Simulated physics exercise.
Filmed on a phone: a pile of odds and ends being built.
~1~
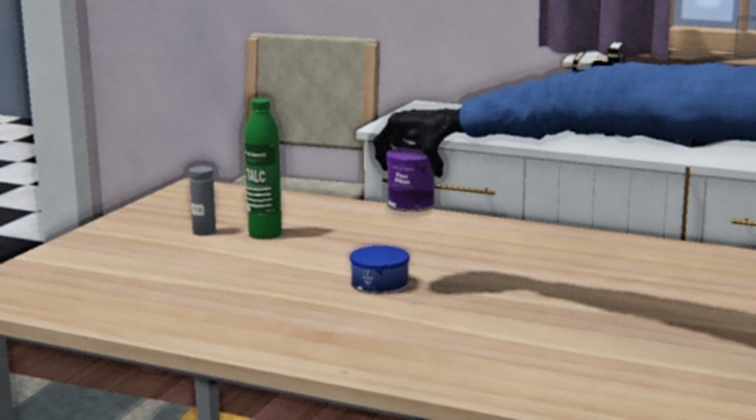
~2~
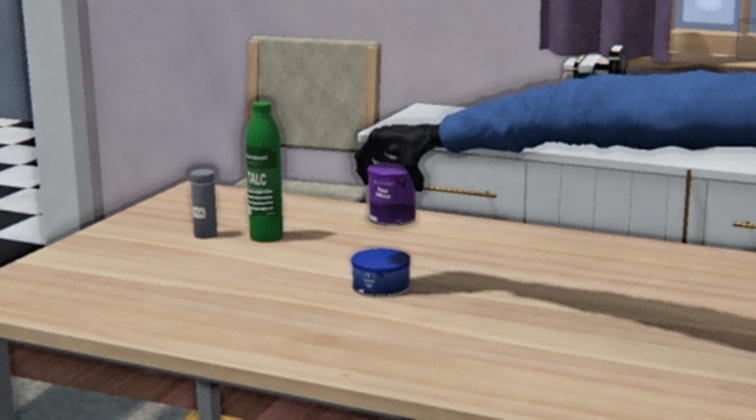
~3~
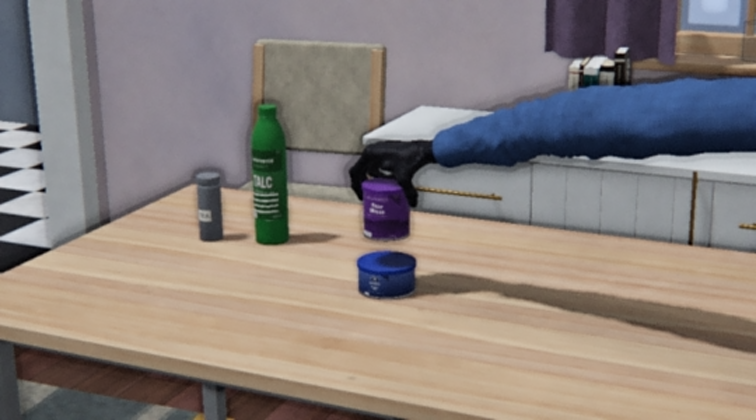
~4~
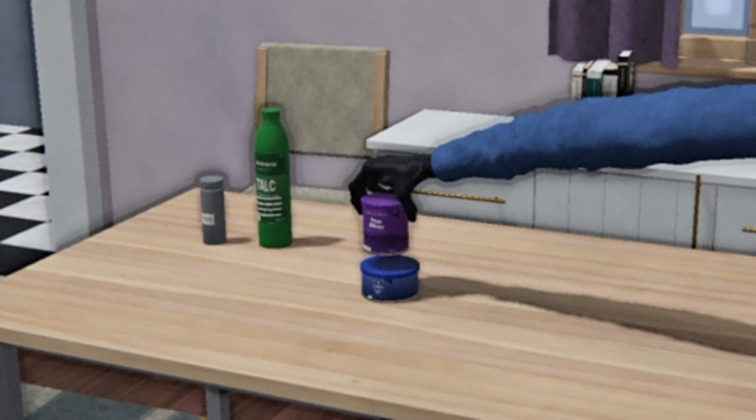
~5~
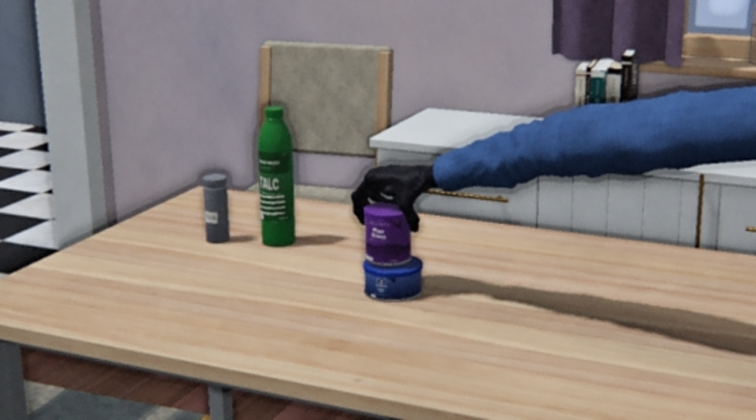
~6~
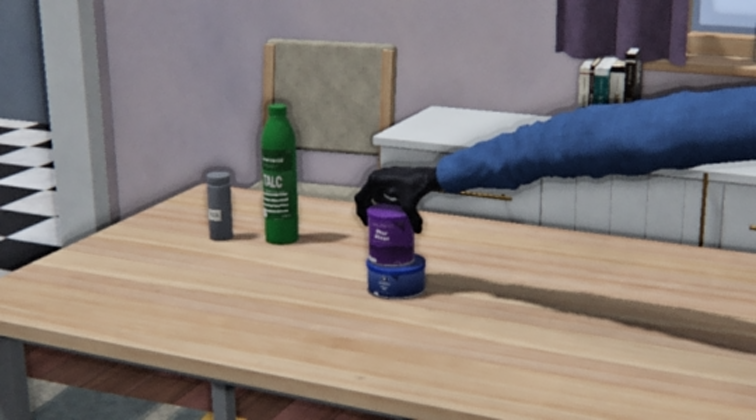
A black-gloved hand on a blue-sleeved arm lowered a purple pot onto the blue tub on the wooden table and kept hold of it, while a green bottle and grey shaker stood to the left.
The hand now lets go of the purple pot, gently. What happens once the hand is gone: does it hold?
The pile keeps its balance.
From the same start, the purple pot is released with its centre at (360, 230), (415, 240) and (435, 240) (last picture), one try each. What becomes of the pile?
First, it gives way; second, it keeps its balance; third, it gives way.
Then, 0.60 s later than the last frame, all is still.
Then, 1.60 s later than the last frame, purple pot resting near (391, 236).
When it is over, all 4 as before. End places, in pixels of the last picture, purple pot near (391, 236). The pile stays up.
